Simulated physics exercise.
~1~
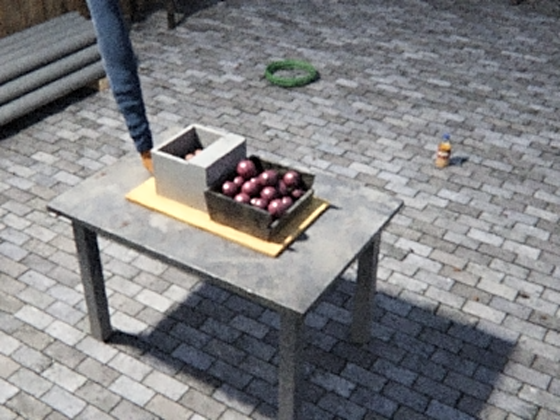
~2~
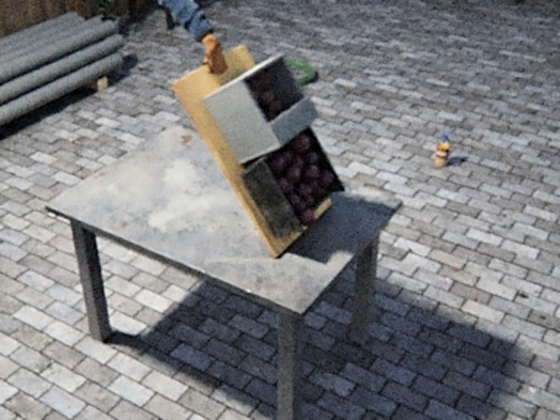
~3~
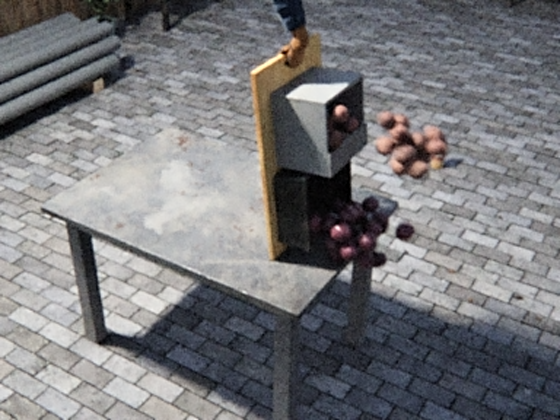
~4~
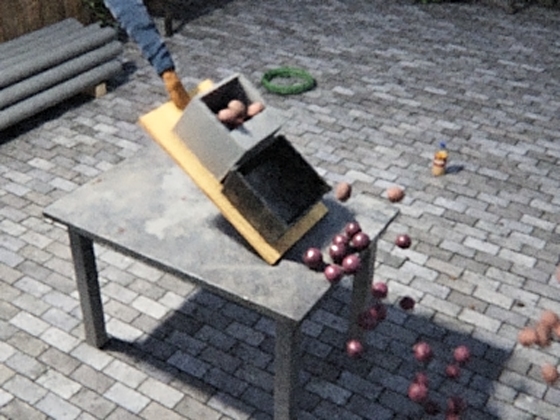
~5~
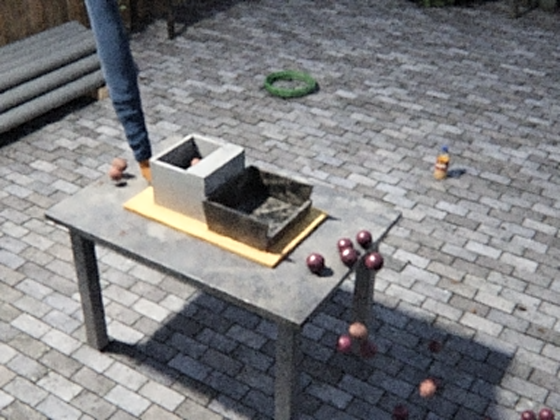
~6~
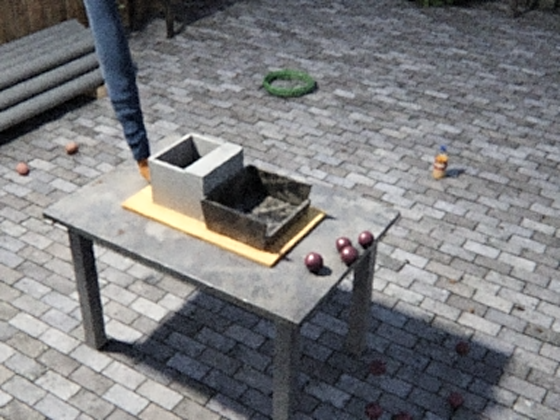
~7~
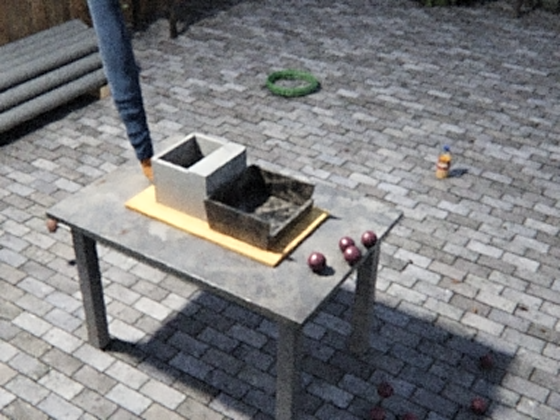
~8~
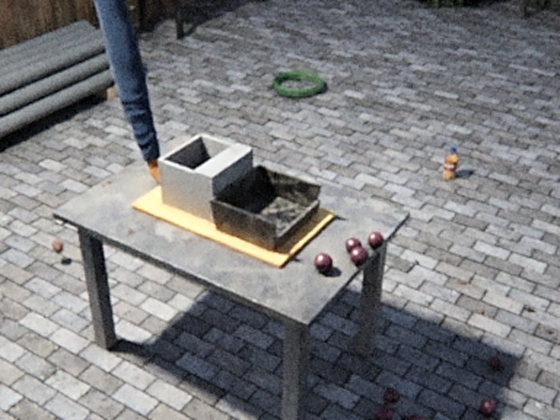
At the start, a black crate of dark red onions and a partly covered grey crate sit on a board on a table in a paved yard, with a hand at the board's left end. The hand lifts that end until the board stands nearly upright. The onions pour out to the right, while many of the reddish potatoes fly from the grey crate. As the board is lowered, pieces scatter over the table and paving, and a couple of potatoes drop off to the left. Finally the board lies flat, the black crate is empty, and four onions rest at the table's right corner.
